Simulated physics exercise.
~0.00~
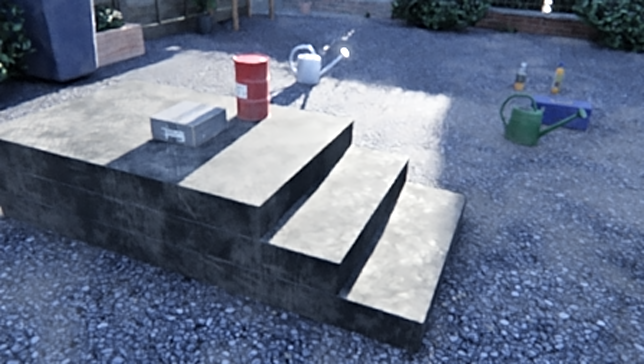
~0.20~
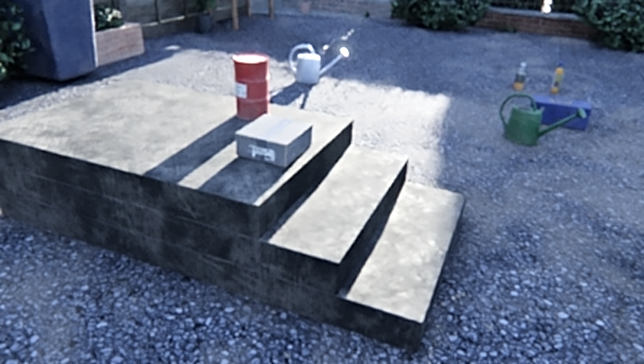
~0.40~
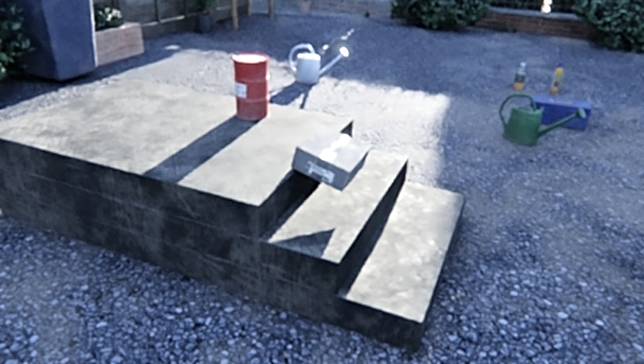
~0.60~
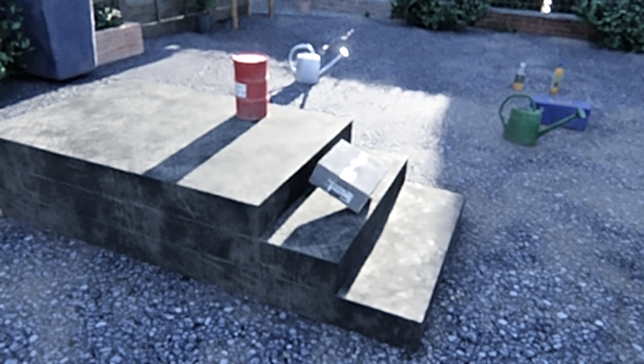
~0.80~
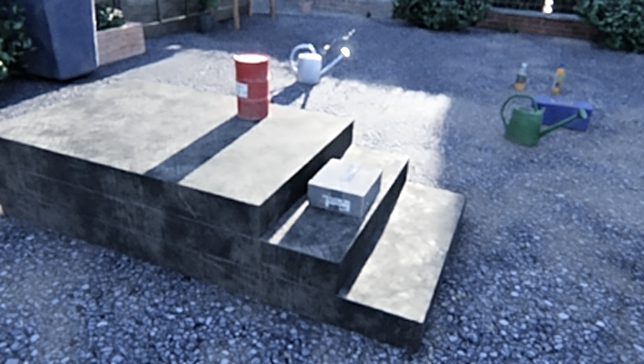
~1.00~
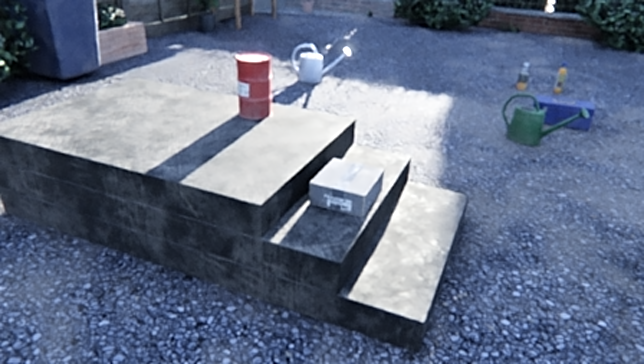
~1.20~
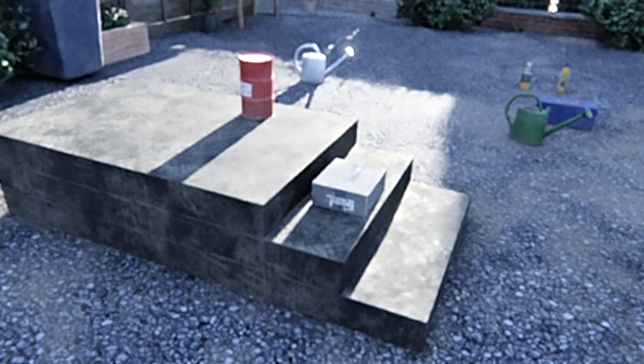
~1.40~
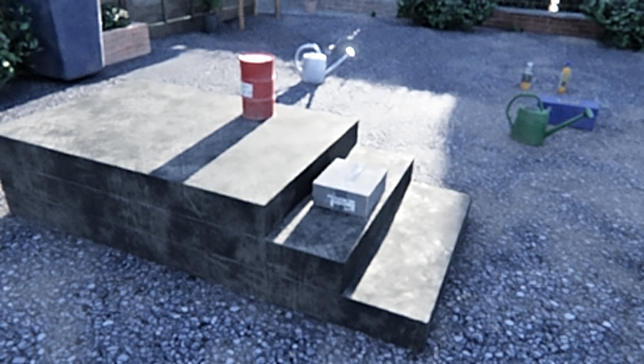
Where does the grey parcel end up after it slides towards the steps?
The grey parcel ends up caught on the step just below the landing, where it lies flat and does not carry on down to the gravel.
The clip shows a grey parcel sliding right past a red canister on a stone landing, tipping over the edge and dropping onto the step just below, where it settles flat and stays while the canister remains standing on the landing.
